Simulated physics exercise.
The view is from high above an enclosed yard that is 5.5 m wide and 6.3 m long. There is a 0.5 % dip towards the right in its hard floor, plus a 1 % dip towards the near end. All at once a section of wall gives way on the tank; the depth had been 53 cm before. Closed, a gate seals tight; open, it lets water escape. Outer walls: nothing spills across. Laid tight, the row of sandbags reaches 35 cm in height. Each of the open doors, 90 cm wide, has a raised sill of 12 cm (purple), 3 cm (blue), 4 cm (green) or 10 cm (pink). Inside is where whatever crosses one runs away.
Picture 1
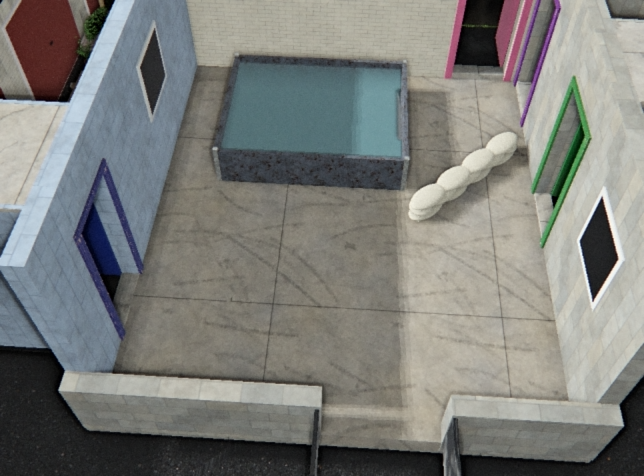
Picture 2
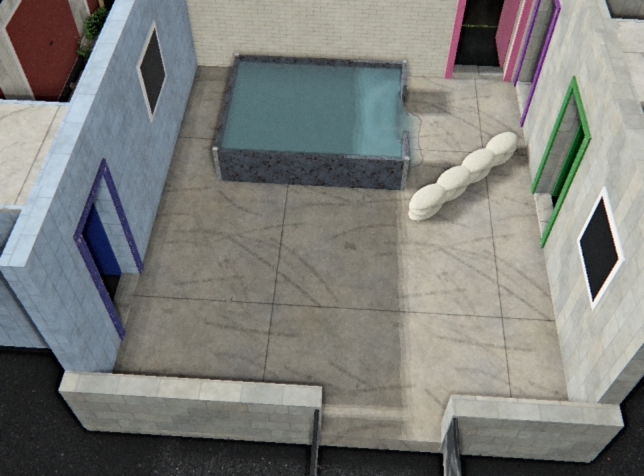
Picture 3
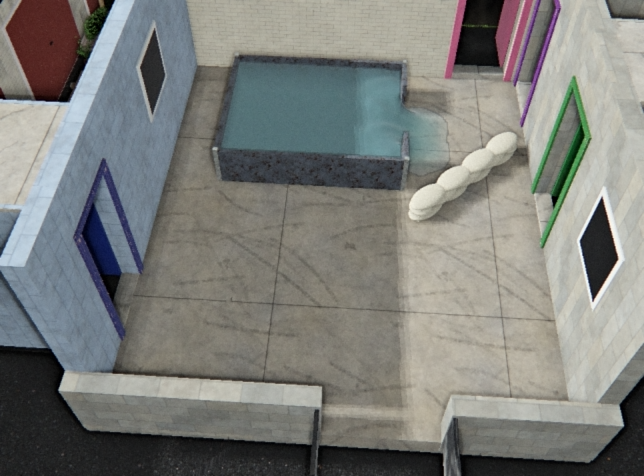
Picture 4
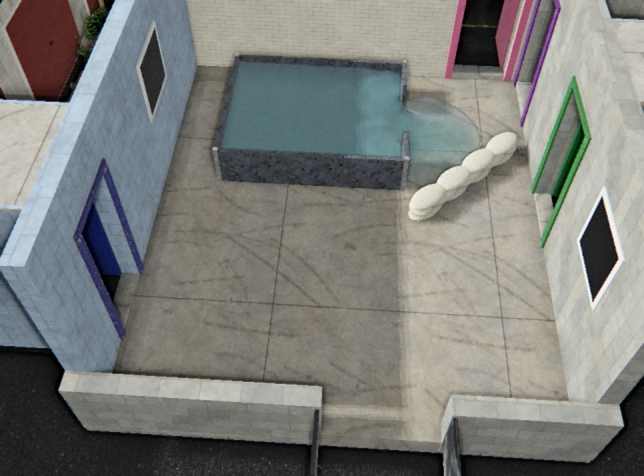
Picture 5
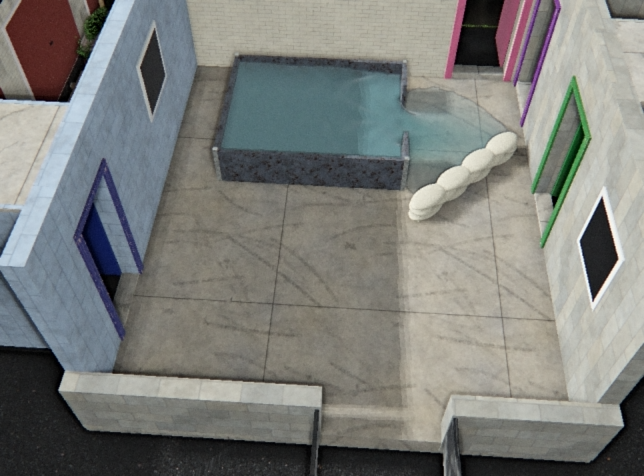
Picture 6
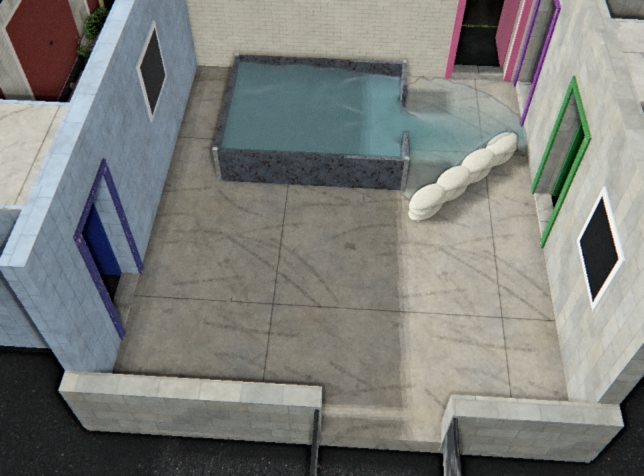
Water pours from the tank's right side and spreads across the floor to the white sandbags.
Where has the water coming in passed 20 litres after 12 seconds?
At the end, the purple door is going to top the limit; the blue door is going to fall short of the limit; the green door is going to fall short of the limit; the pink door is going to top the limit.
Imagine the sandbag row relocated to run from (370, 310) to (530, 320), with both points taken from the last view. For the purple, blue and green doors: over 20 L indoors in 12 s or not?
In that case purple gets more than allowed, blue gets more than allowed, green gets more than allowed.
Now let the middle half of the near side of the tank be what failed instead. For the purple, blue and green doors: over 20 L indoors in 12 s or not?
Then purple would come out on the low side, blue on the high side and green on the high side.
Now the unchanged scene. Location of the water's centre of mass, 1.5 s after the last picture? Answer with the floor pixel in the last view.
It lies at roughly (357, 133) in pixels.
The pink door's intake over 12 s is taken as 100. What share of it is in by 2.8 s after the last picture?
About 30 per cent.
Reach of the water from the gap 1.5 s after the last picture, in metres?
I'd say close to 3.0 m.
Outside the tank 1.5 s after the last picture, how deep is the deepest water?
Max depth: About 42 centimetres.
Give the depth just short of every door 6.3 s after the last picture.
Depth readings (cm): Purple = 21; blue = 2; green = 2; pink = 19.
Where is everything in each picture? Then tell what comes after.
The first frame shows still water, 53 cm deep, in the tank at (316, 108).
In the second frame, water pours out at (401, 130) and has run 0.6 m, to (408, 165); typically 6 cm deep outside, 53 cm at the tank's back.
In the third frame, water pours out at (401, 130) and has run 0.8 m, to (443, 161); typically 8 cm deep outside, 53 cm at the tank's back.
In the fourth frame, water pours out at (401, 130) and has run 1.2 m, to (474, 163); typically 7 cm deep outside, 53 cm at the tank's back.
In the fifth frame, the front is at (509, 140), 1.7 m from the gap at (401, 130); 2.4 m2 of floor is under water; 53 cm left at the back of the tank.
In the sixth frame, the front is at (521, 120), 2.1 m from the gap at (401, 129); 2.9 m2 of floor is under water; 53 cm left at the back of the tank.
Then, 0.7 s after the last picture water covers 15 % of the floor and is deepest (37 cm) near (463, 168); purple door 26 cm at the sill, 12 L in, blue door not reached, green door not reached, pink door 5 cm at the sill, 0 L in.
Then, 1.5 s after the last picture water covers 20 % of the floor and is deepest (42 cm) near (508, 86); purple door 35 cm at the sill, 99 L in, blue door not reached, green door 3 cm at the sill, 0 L in, pink door 21 cm at the sill, 22 L in.
Then, 2.8 s after the last picture water covers 40 % of the floor and is deepest (34 cm) near (508, 86); purple door 32 cm at the sill, 277 L in, blue door not reached, green door 3 cm at the sill, 0 L in, pink door 25 cm at the sill, 129 L in.
Then, 6.3 s after the last picture water covers 85 % of the floor and is deepest (22 cm) near (508, 86); purple door 21 cm at the sill, 477 L in, blue door 2 cm at the sill, 0 L in, green door 2 cm at the sill, 0 L in, pink door 19 cm at the sill, 322 L in.
Then, 11.3 s after the last picture water covers 80 % of the floor and is deepest (14 cm) near (516, 138); purple door 14 cm at the sill, 535 L in, blue door 3 cm at the sill, 2 L in, green door 2 cm at the sill, 0 L in, pink door 13 cm at the sill, 398 L in.
